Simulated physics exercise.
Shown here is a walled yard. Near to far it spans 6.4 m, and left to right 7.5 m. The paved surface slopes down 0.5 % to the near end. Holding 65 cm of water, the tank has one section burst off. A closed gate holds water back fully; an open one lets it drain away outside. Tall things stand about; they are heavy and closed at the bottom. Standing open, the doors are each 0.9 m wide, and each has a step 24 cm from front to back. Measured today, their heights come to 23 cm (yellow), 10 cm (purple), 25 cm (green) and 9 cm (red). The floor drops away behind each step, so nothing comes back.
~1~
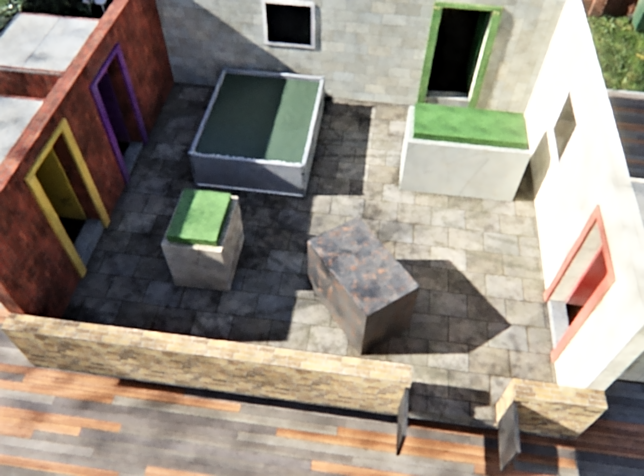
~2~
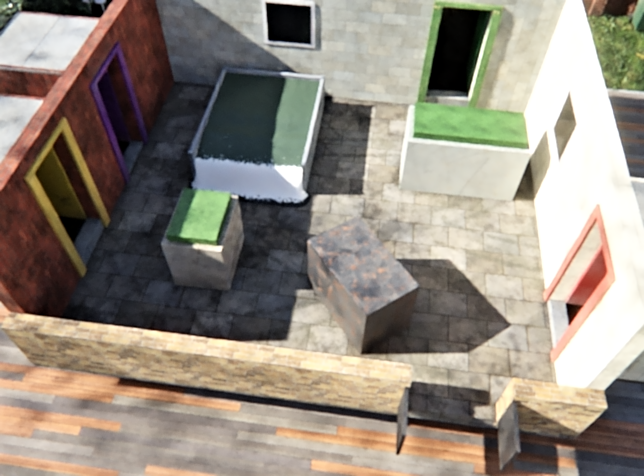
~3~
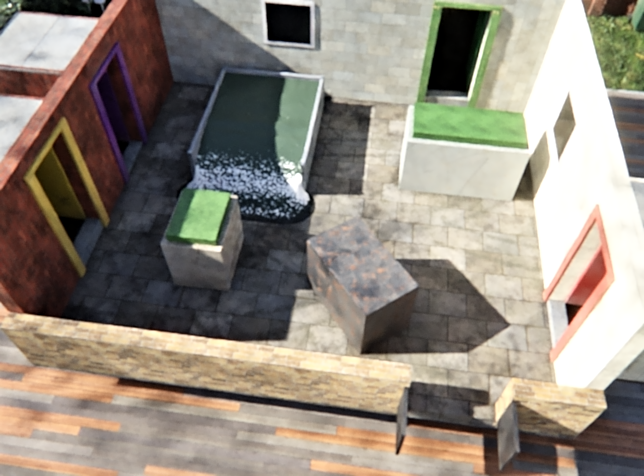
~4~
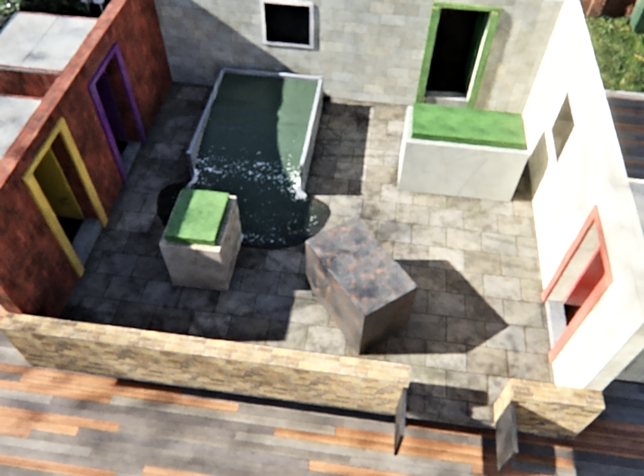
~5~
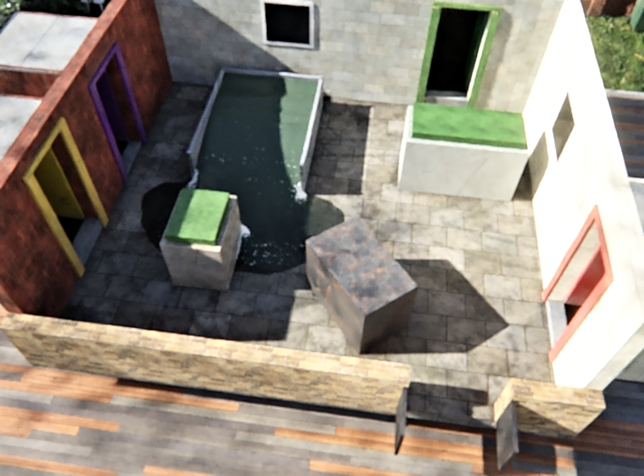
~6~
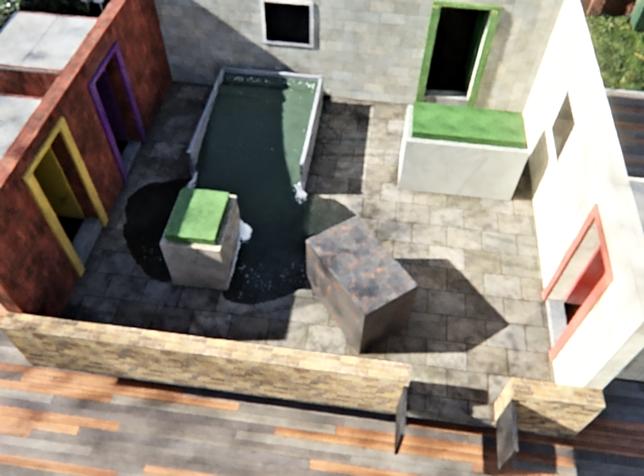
Water bursts from the near end of the tank and spreads across the paved yard around the green-topped block.
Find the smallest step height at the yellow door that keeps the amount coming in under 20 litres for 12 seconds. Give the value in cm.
The smallest height is roughly 22 cm.
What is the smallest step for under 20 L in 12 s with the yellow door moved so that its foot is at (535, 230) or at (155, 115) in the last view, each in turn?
You'd want about 10.5 cm there first, then about 6.5 cm.
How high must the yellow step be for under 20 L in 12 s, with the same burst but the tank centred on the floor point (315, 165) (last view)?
Roughly 9.0 cm is needed.
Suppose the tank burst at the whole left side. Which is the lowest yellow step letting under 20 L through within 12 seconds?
A height of around 9.0 cm.
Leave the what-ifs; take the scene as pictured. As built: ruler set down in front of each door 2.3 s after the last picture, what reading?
In cm: Yellow 23, purple 7, green 0, red 0.
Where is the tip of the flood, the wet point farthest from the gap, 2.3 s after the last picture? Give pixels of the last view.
The farthest wet point sits near (552, 410) in the last view.
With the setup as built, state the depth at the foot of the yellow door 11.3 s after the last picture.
Some 9.5 centimetres.
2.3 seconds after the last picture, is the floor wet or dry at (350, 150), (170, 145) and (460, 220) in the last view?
1: Unwetted; 2: Awash; 3: Awash.
Then, 0.7 s after the last picture water covers 30 % of the floor, deepest (47 cm) near (229, 229); 20 cm at the yellow door, 0 litres in over its 23 cm step.
Then, 2.3 s after the last picture water covers 60 % of the floor, deepest (36 cm) near (165, 359); 23 cm at the yellow door, 13 litres in over its 23 cm step.
Then, 11.3 s after the last picture water covers 100 % of the floor, deepest (10 cm) near (320, 98); 9 cm at the yellow door, 16 litres in over its 23 cm step.
At the yellow door as built, the water peaked near 28 cm, 1.3 s after the last picture.
Run again over the same 12 s with other heights there, 48 litres in over 18.5 cm, 9 litres over 25 cm. The limit of 20 litres is kept from about 22 cm up.
